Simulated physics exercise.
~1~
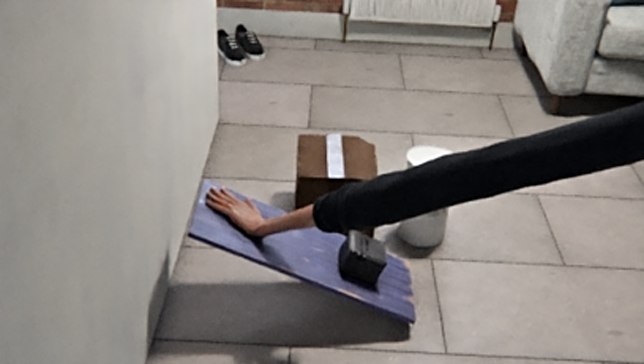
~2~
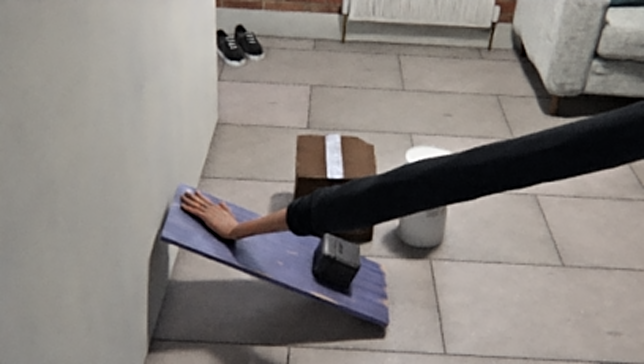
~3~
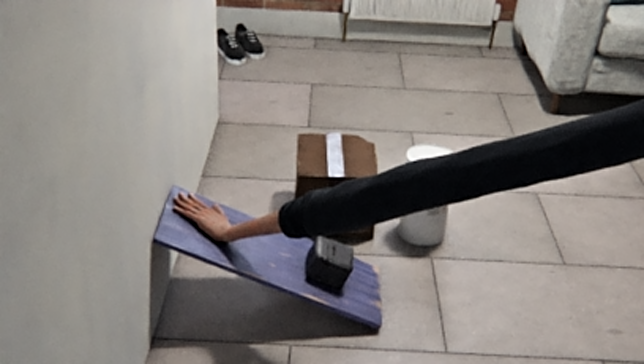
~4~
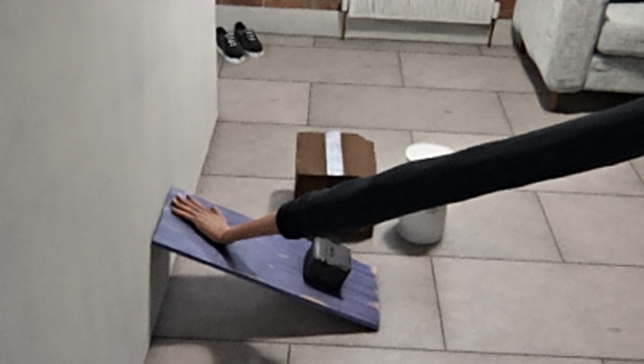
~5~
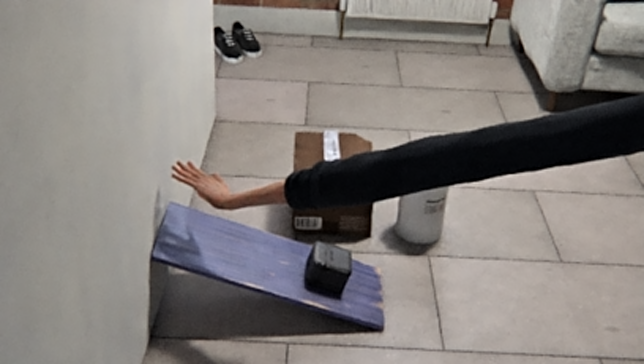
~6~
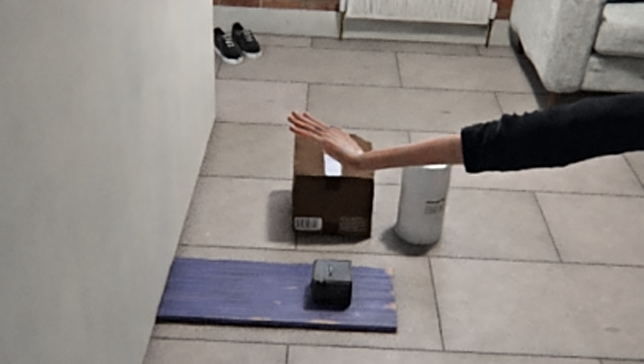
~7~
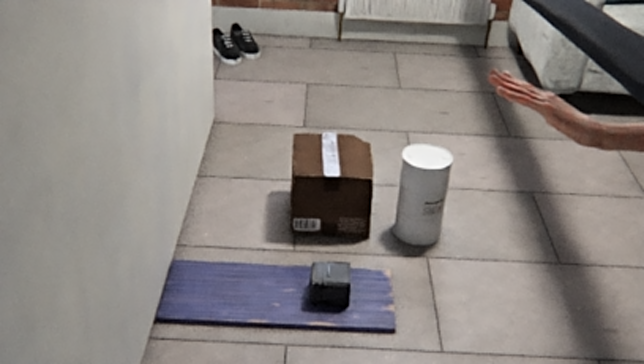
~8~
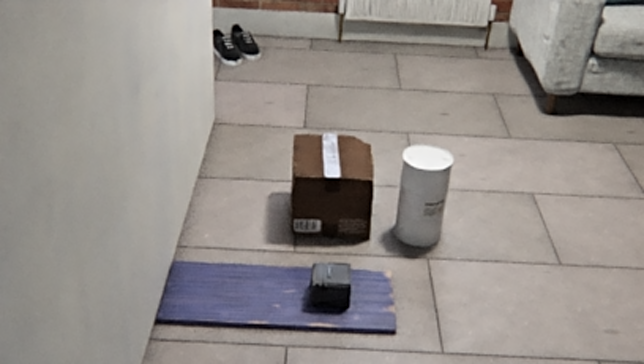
On a grey tiled floor beside a pale wall, a hand props a blue board carrying a small black block against the wall, shifting it left, then lets go and withdraws as the board slips down to lie flat, block still on top, near a brown box and white canister.
